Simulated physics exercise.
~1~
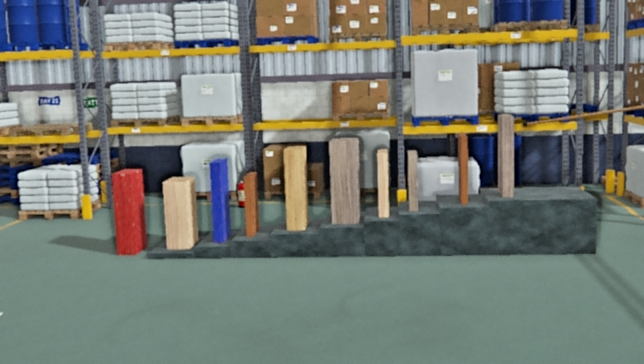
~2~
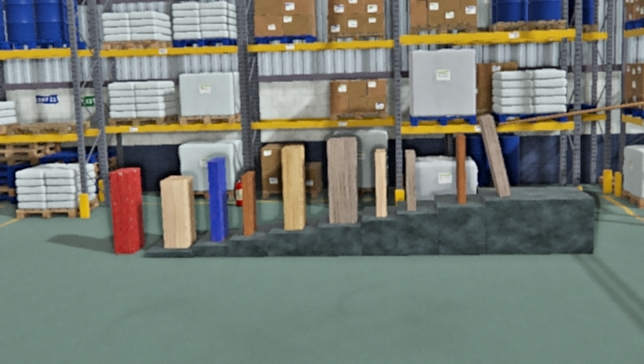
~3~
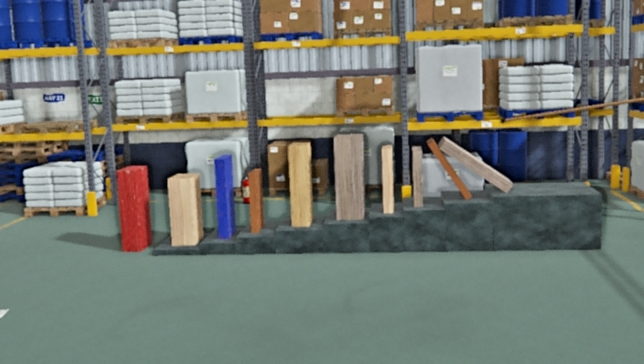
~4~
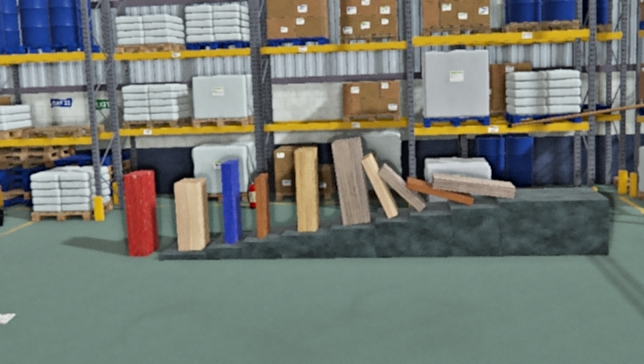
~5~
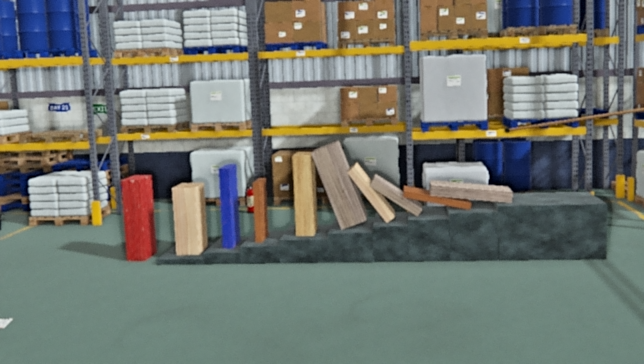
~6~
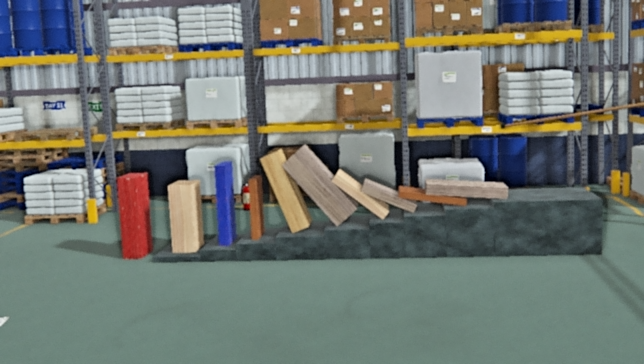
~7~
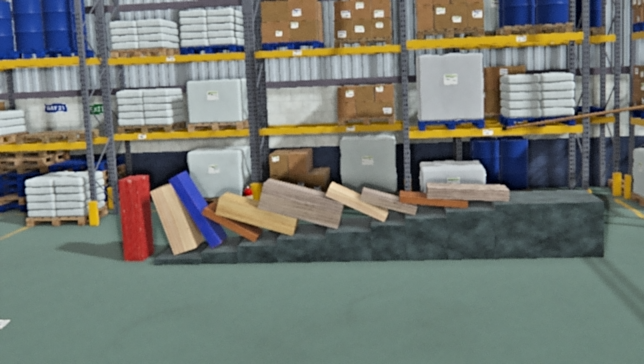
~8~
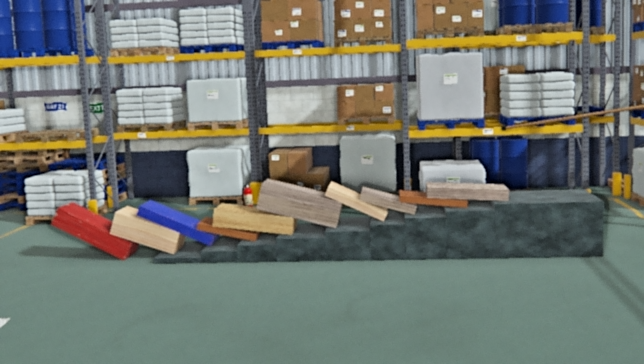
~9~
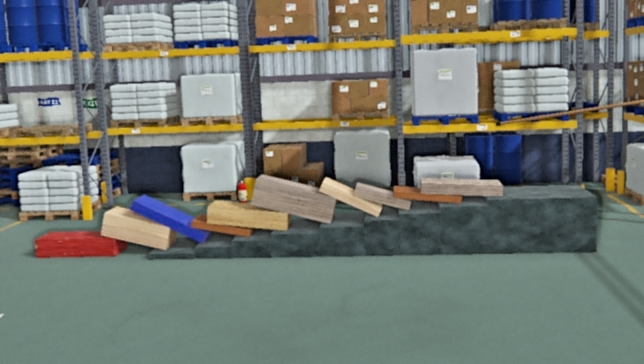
In a warehouse, a row of upright boards topples leftward down low steps until all lie fallen.
